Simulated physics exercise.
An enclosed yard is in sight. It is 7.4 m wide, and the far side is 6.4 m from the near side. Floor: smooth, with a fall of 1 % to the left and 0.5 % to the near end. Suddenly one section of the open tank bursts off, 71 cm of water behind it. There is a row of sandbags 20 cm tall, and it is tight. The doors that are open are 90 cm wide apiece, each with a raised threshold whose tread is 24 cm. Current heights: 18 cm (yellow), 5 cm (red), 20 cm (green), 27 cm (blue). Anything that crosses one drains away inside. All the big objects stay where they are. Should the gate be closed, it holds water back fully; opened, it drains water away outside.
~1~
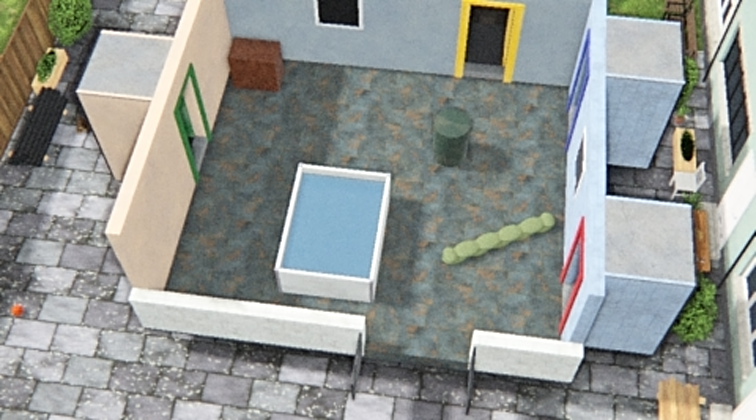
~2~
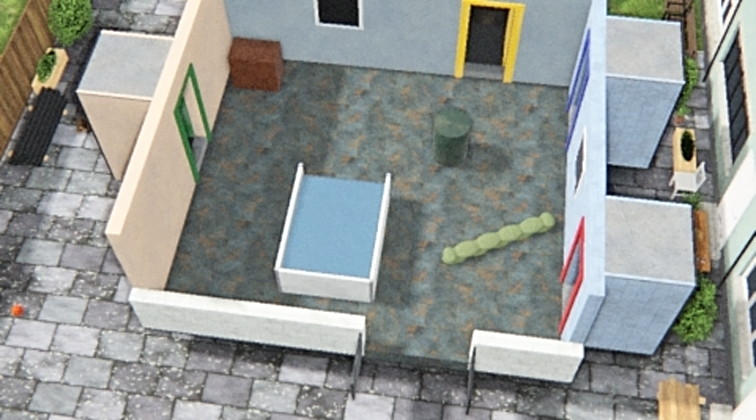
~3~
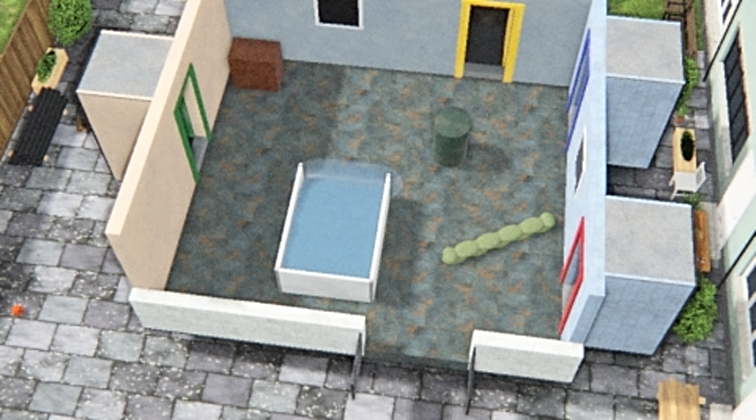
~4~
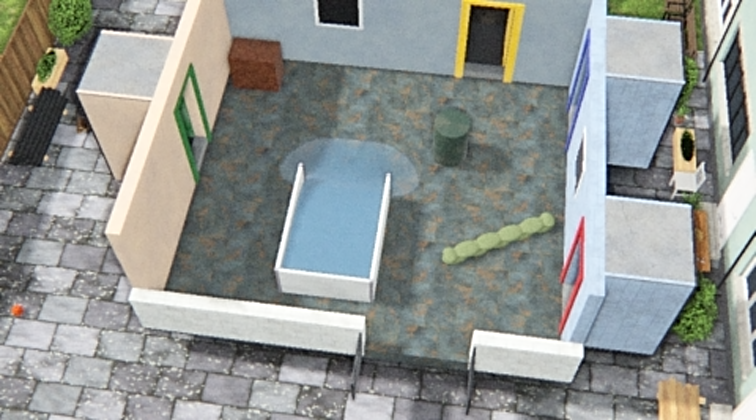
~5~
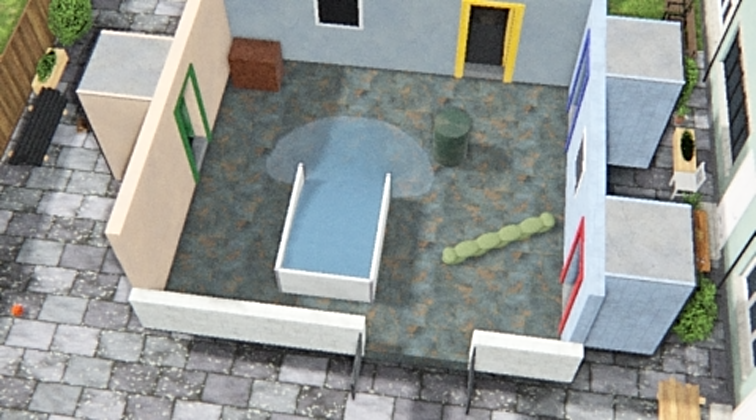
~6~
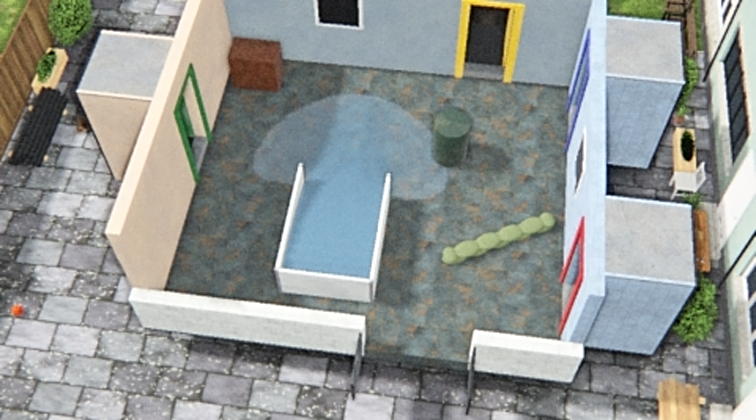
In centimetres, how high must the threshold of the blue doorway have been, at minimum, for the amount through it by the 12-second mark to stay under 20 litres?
It must have been at least 12.5 cm high.
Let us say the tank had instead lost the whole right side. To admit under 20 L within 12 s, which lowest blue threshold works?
It should stand roughly 11.0 cm high.
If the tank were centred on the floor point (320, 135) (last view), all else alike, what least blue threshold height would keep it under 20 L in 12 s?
Some 16 cm.
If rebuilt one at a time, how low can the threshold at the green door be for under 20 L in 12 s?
Green door, minimum about 8.0 cm.
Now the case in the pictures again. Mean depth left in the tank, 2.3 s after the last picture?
The mean depth is roughly 17 cm.
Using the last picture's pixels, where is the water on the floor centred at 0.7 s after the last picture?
(346, 188), roughly.
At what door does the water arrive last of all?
Last in order comes the red door.
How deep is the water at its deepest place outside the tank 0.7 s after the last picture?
Close to 34 centimetres.
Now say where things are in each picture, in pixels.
The open tank at (335, 223) is whole and still, 71 cm deep; the blue door at (577, 98) is dry, in the first picture.
The front is at a hidden place, 0.3 m from the gap on the far side; 0.4 m2 of floor is wet, 71 cm left at the back, in the second picture.
The gap is on the far side, the front 0.8 m out at (330, 161); the back of the open tank holds 71 cm, in the third picture.
The front is at (337, 140), 1.3 m from the gap on the far side; 2.8 m2 of floor is wet, 71 cm left at the back, in the fourth picture.
The front is at (344, 118), 1.9 m from the gap on the far side; 4.7 m2 of floor is wet, 69 cm left at the back, in the fifth picture.
Water pours out on the far side and has run 2.5 m, to (349, 96); about 6 cm deep outside, 62 cm at the back; 2.8 m in a straight line remain to the blue door at (577, 98), in the sixth picture.
Then, 0.7 s after the last picture water covers 30 % of the floor, deepest (34 cm) near (363, 70); it has not reached the blue door.
Then, 2.3 s after the last picture water covers 40 % of the floor, deepest (40 cm) near (234, 57); 7 cm at the blue door, 0 litres in over its 27 cm threshold.
Then, 11.3 s after the last picture water covers 95 % of the floor, deepest (14 cm) near (292, 328); 3 cm at the blue door, 0 litres in over its 27 cm threshold.
At the blue door as built, the water peaked near 18 cm, 2.9 s after the last picture.
With a threshold of 11 cm, 30 litres would have come in within the 12 s; with 15 cm, 7 litres. So under 20 litres takes about 12.5 cm.
